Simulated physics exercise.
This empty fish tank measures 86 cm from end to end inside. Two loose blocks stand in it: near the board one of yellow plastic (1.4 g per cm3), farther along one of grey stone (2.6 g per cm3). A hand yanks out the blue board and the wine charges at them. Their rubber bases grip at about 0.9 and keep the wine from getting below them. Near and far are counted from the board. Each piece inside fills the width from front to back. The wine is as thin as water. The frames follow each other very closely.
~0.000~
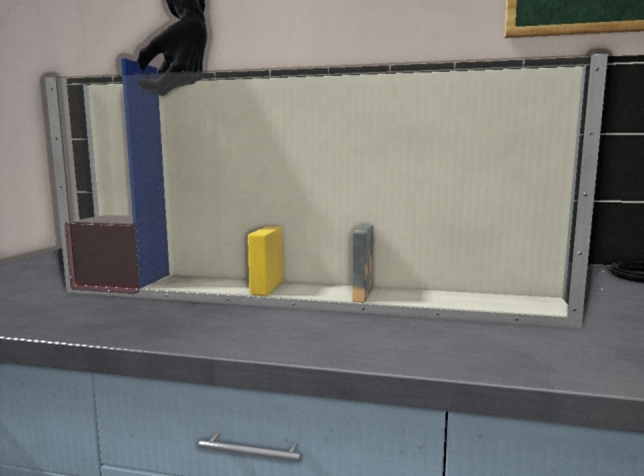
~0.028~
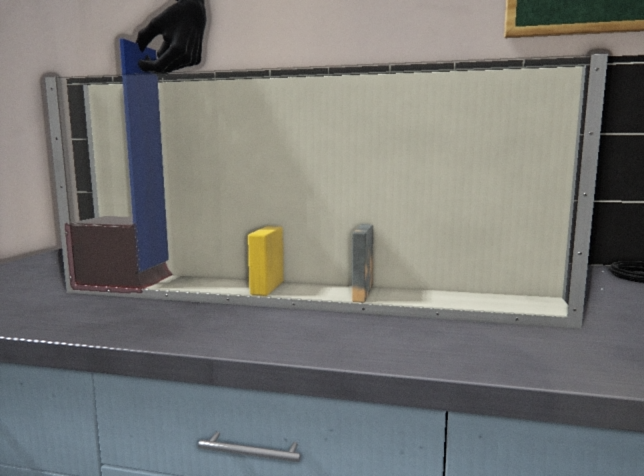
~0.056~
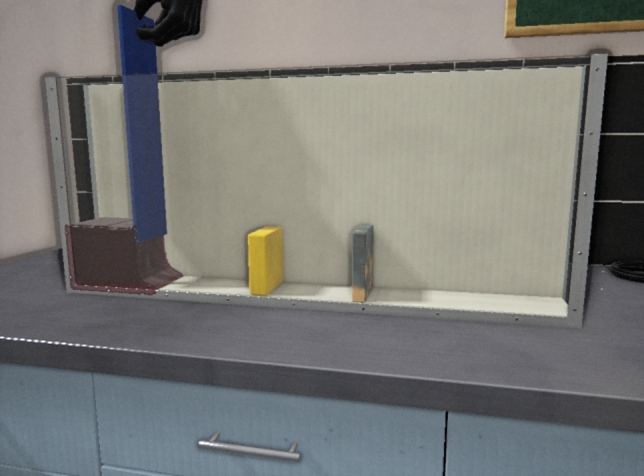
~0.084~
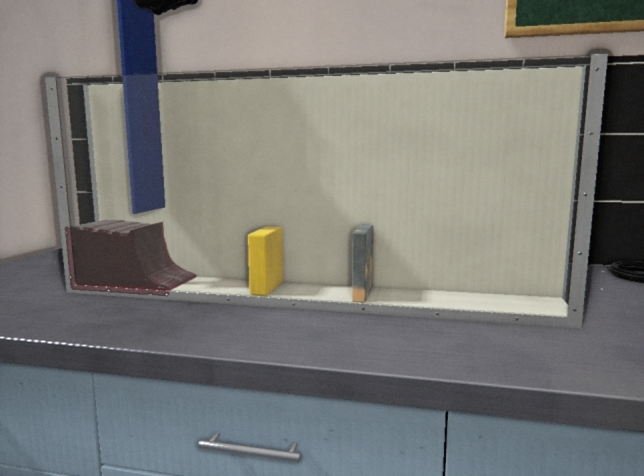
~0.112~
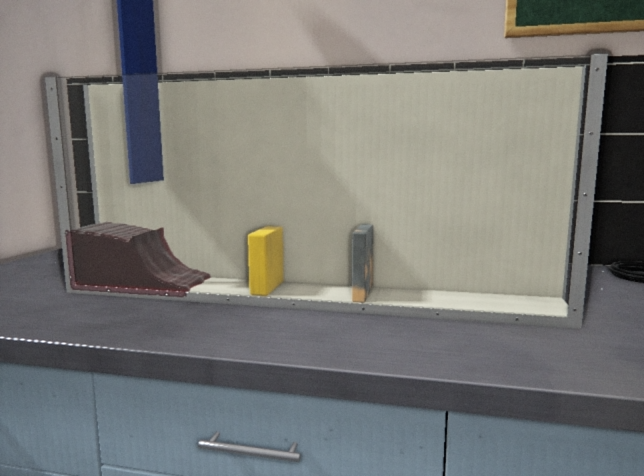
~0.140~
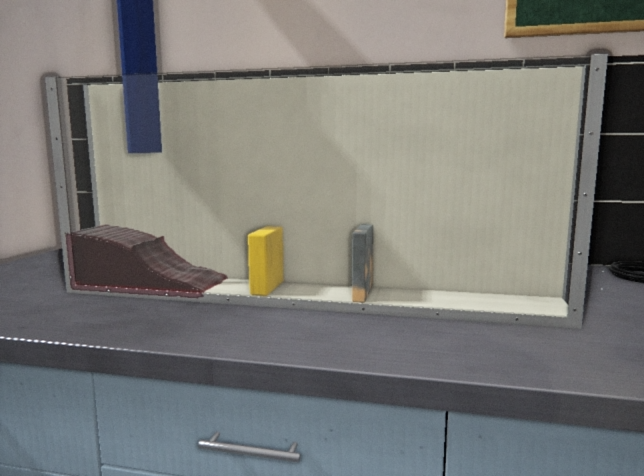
On a grey counter above blue drawers, a long clear-fronted tank is seen from the front and slightly above by a still camera. Dark red liquid sits at the left behind a blue board, with a yellow block near it and a grey one farther right. A black-gloved hand pulls the board upward, and the liquid slumps and spreads rightward along the floor toward the yellow block.
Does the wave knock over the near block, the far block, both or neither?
The near block falls and the far block keeps standing.
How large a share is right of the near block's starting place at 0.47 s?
Some 2 per cent.
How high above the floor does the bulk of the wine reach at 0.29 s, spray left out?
Roughly 11.0 cm up.
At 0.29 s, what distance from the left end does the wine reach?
About 36 cm.
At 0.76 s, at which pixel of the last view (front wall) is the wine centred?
At about (189, 280).
Then, 0.29 s in, the front has run 35 cm from the left wall, the near block is upright and the far block is upright.
Then, 0.47 s in, the near block leans 14° and the far block is upright.
Then, 0.76 s in, the near block lies flat and the far block is upright.
Finally, the near block lies flat and the far block is upright; 0 per cent of the wine is past where the far block first stood.
